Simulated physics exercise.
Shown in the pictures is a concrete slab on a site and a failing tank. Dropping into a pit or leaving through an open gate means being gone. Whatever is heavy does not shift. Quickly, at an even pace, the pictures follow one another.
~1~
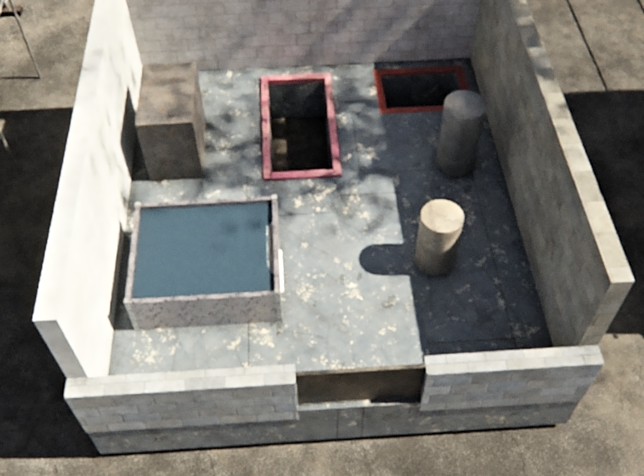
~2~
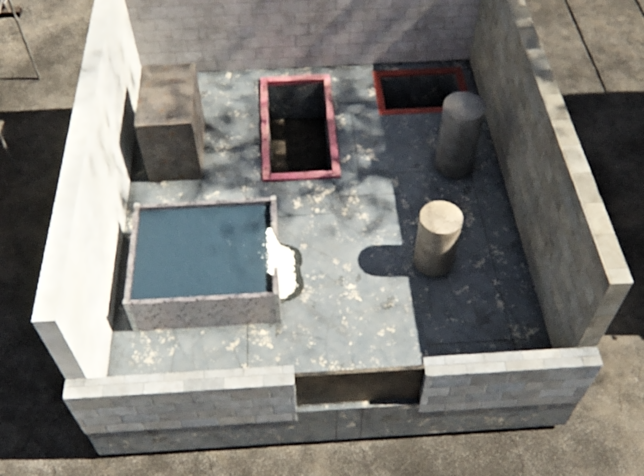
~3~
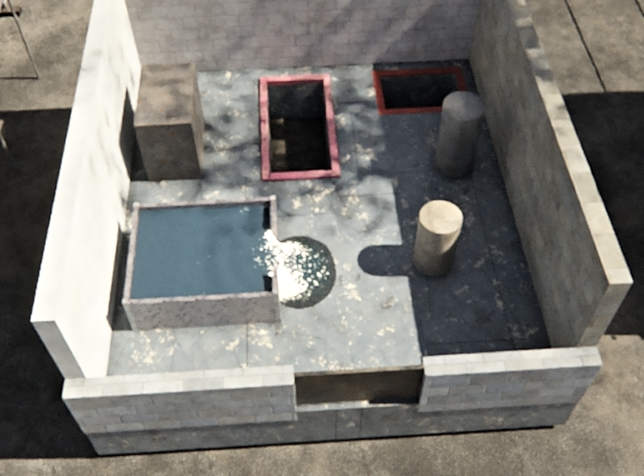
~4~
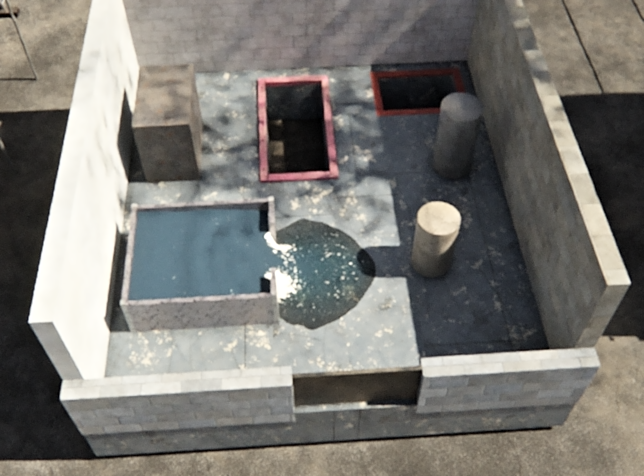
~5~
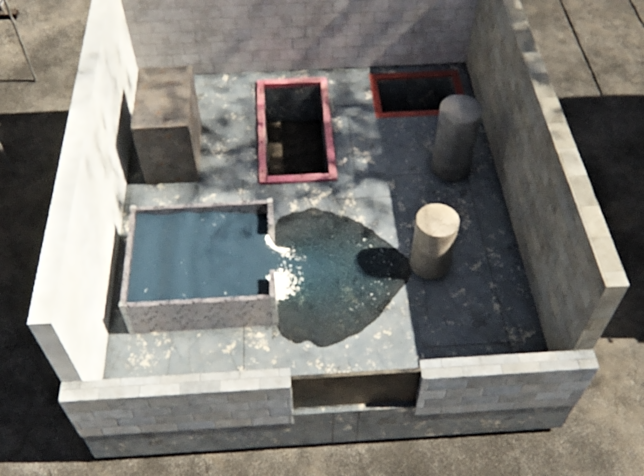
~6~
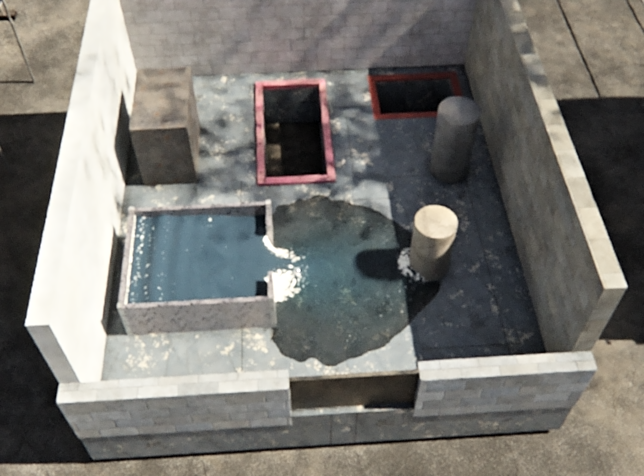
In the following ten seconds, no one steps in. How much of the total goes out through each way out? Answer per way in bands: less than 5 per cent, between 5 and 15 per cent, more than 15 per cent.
Going out through each: The gate, less than 5 per cent; the pink pit, less than 5 per cent; the red pit, more than 15 per cent.
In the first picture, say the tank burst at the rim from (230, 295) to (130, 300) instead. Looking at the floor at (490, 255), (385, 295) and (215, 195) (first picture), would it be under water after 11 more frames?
In that order: No water, awash, not flooded.
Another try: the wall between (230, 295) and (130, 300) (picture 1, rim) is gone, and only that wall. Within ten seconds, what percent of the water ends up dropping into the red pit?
I'd estimate the red pit takes around 12 percent.
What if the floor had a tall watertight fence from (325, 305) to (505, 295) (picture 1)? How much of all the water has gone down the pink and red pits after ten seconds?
Per cent: Pink 0, red 35.
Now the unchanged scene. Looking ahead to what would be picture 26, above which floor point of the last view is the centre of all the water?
Close to (339, 271), I reckon.
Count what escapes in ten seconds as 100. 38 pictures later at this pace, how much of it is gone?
Note - share reached: 50 %.
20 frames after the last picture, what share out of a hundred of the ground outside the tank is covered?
Some 45 per cent.
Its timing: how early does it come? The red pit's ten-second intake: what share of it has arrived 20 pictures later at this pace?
My figure is 15 in a hundred.
A moment on, water covers 30 % of the floor; the gate 0 %, the pink pit 0 %, the red pit 0 %.
Next, water covers 40 % of the floor; the gate 0 %, the pink pit 0 %, the red pit 0 %.
Then, water covers 45 % of the floor; the gate 0 %, the pink pit 0 %, the red pit 4 %.
Later, water covers 60 % of the floor; the gate 0 %, the pink pit 0 %, the red pit 12 %.
In the end, water covers 80 % of the floor; the gate 0 %, the pink pit 1 %, the red pit 24 %.
